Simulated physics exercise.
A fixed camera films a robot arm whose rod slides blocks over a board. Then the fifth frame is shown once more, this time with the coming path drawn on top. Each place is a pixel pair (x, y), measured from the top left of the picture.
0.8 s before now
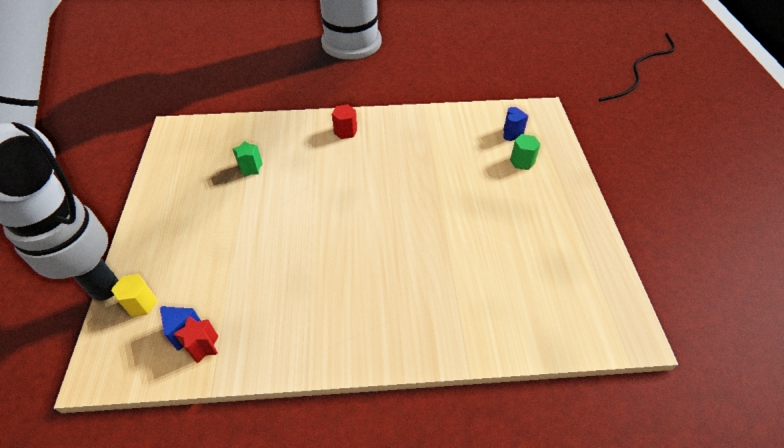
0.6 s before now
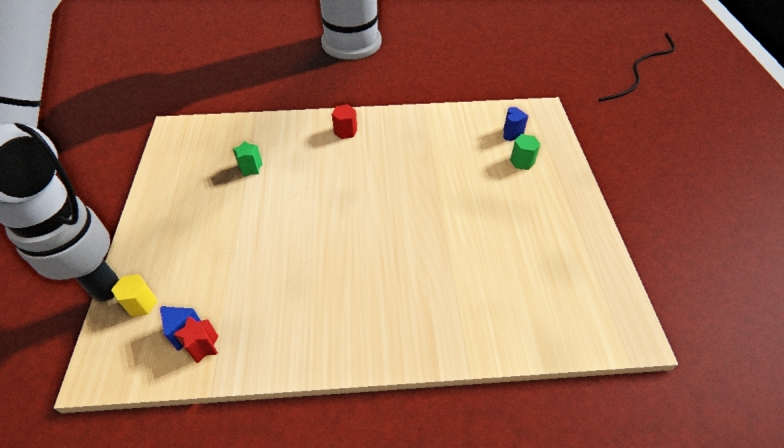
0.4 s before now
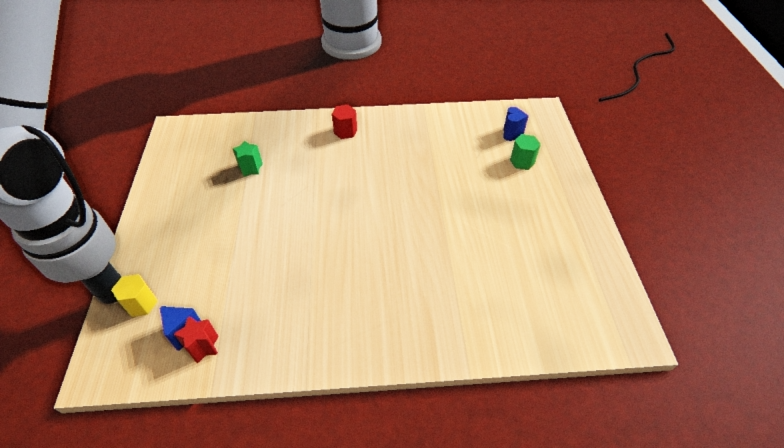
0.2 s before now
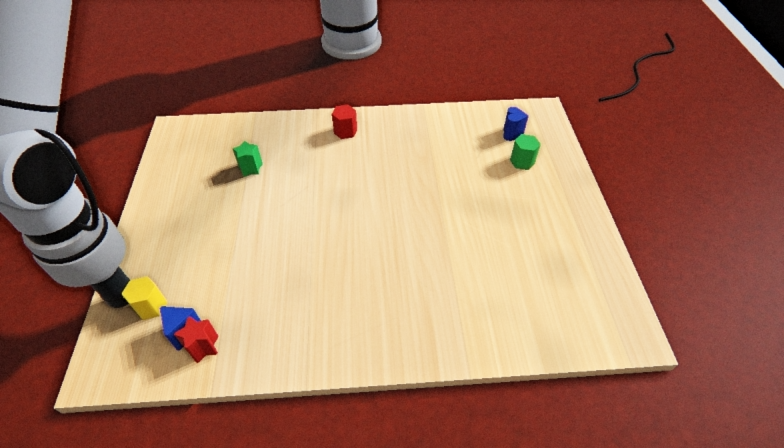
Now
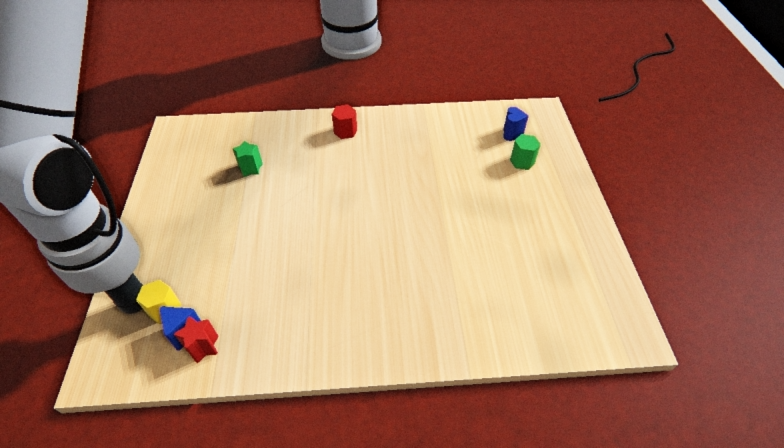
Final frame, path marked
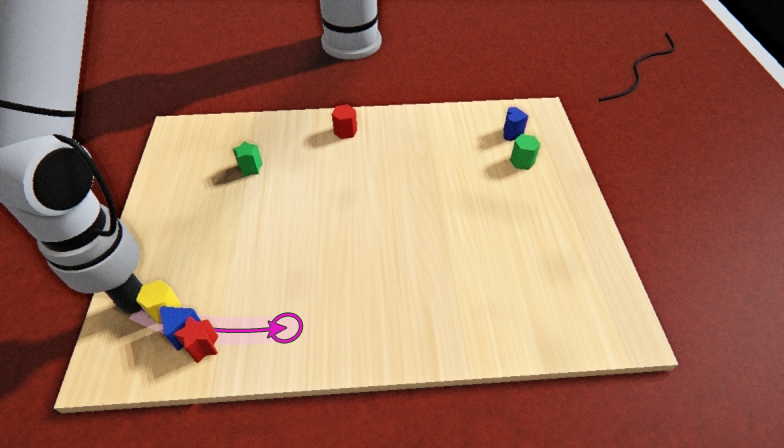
Robot arm nudging a yellow block rightward across a wooden board, up against a blue triangle beside a red star.
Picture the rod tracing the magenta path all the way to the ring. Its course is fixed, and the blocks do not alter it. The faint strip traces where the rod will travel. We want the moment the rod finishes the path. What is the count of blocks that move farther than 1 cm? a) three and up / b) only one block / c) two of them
The one that fits is a, three and up.
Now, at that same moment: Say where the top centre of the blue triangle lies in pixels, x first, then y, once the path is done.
The centre of its top face lies at (185, 339).
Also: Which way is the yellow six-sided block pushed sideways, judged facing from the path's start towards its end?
It gets pushed left.
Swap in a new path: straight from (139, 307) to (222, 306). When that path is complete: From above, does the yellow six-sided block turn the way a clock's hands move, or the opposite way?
From above, the yellow six-sided block will be seen to turn clockwise.
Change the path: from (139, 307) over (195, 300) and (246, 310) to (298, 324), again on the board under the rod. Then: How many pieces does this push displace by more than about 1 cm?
The answer is one block, counting only moves over 1 cm.
The line goes from (139, 307) via (206, 329), ending at (286, 328).
What follows on the original path. One third of the way, rod at (180, 319); yellow six-sided block at (203, 296), turned 40° anticlockwise; blue triangle at (178, 329), turned 25° anticlockwise; red star-shaped block at (202, 336), turned 15° anticlockwise.
Two thirds of the way, rod at (231, 326); yellow six-sided block at (241, 290); blue triangle at (185, 339); red star-shaped block at (217, 346), turned 25° clockwise.
At the end, rod at (284, 323); yellow six-sided block at (247, 288), turned 155° anticlockwise; blue triangle at (185, 339); red star-shaped block at (217, 346), turned 25° clockwise.
